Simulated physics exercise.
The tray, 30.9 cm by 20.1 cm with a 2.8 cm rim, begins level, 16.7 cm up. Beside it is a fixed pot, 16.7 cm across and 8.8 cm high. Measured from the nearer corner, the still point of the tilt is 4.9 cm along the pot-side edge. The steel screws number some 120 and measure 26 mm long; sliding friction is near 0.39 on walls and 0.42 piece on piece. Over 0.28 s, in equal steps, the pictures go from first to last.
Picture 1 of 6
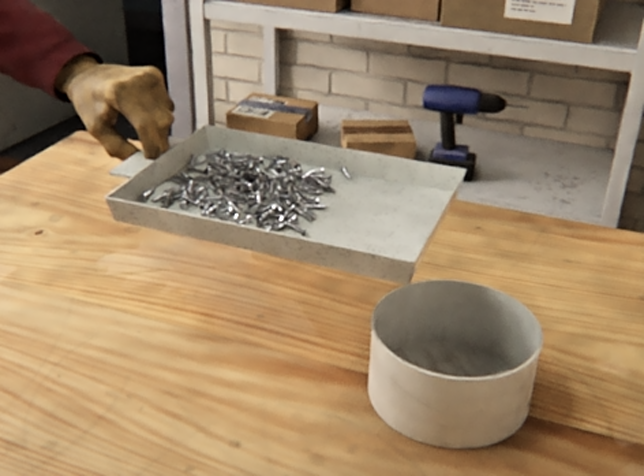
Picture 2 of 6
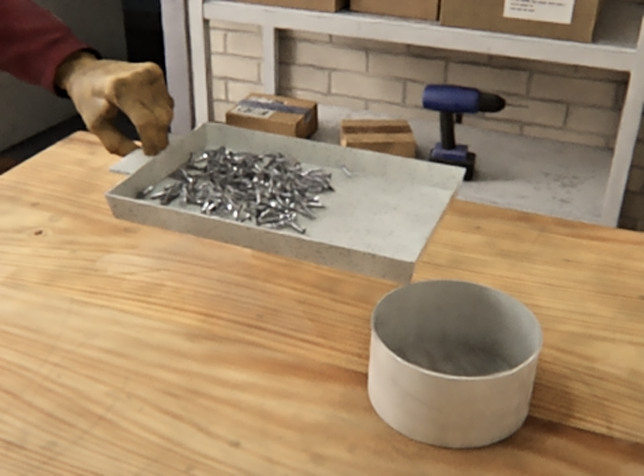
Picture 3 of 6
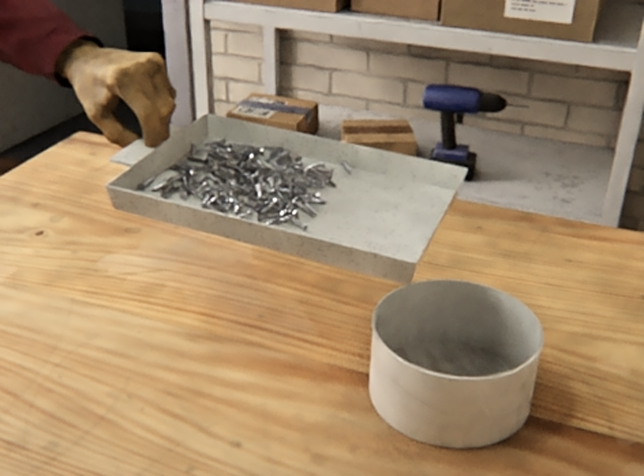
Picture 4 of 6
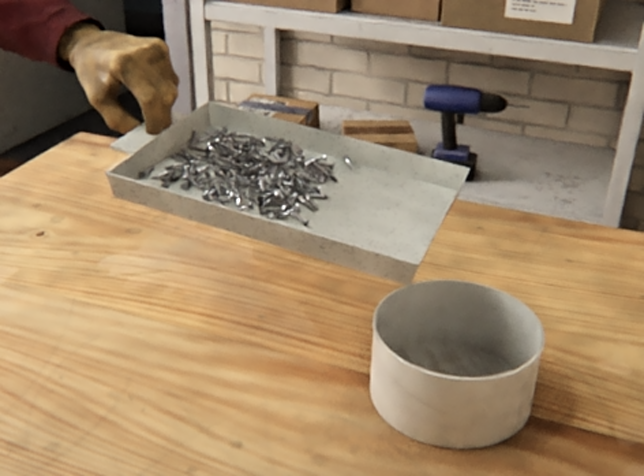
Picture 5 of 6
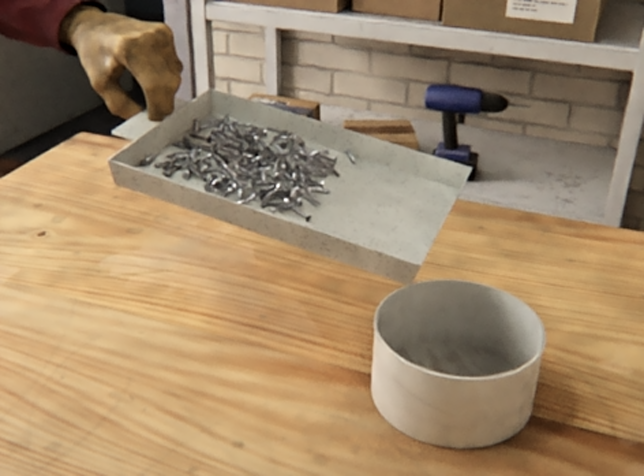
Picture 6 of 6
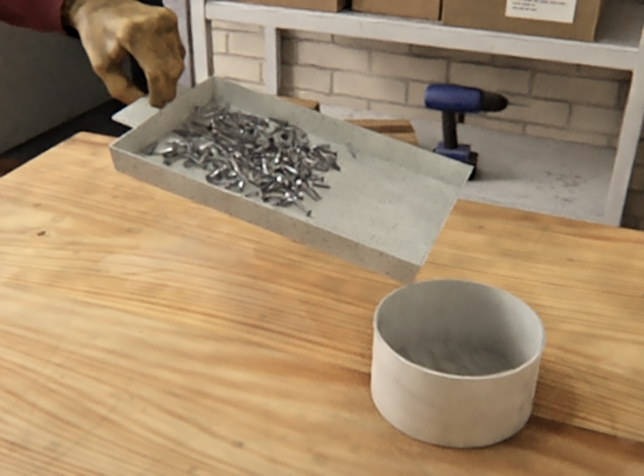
On a wooden workbench, a gloved hand gradually raises the left end of a shallow gray tray holding a heap of small metal screws, tilting it down to the right, while a round gray pot sits still beside it.
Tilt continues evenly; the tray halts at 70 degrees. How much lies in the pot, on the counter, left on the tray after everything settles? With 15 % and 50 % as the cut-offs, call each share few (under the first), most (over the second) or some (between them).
My estimate: Pot: Few, counter: Few, left on the tray: Most.
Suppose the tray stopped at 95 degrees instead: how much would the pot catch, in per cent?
That comes out at some 85 per cent.
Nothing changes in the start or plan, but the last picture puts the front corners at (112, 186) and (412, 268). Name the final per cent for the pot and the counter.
Per cent by place - pot 0, counter 5.
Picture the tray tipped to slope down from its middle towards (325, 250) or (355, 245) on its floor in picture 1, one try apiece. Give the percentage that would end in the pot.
Approximately 5 percent, then 10 percent.
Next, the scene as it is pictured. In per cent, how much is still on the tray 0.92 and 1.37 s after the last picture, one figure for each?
In order, 95 and 95.
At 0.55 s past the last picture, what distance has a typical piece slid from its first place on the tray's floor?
Displacement on the tray: About 11 cm.
Then, 0.55 s after the last picture, tilt 39 degrees; the tray holds 100 %, the pot 0 %.
Then, 0.92 s after the last picture, tilt 58 degrees; the tray holds 95 %, the pot 0 %.
Then, 1.37 s after the last picture, tilt 70 degrees; the tray holds 95 %, the pot 5 %.
In the end, pot 5 %, counter 0 %, tray 95 %.
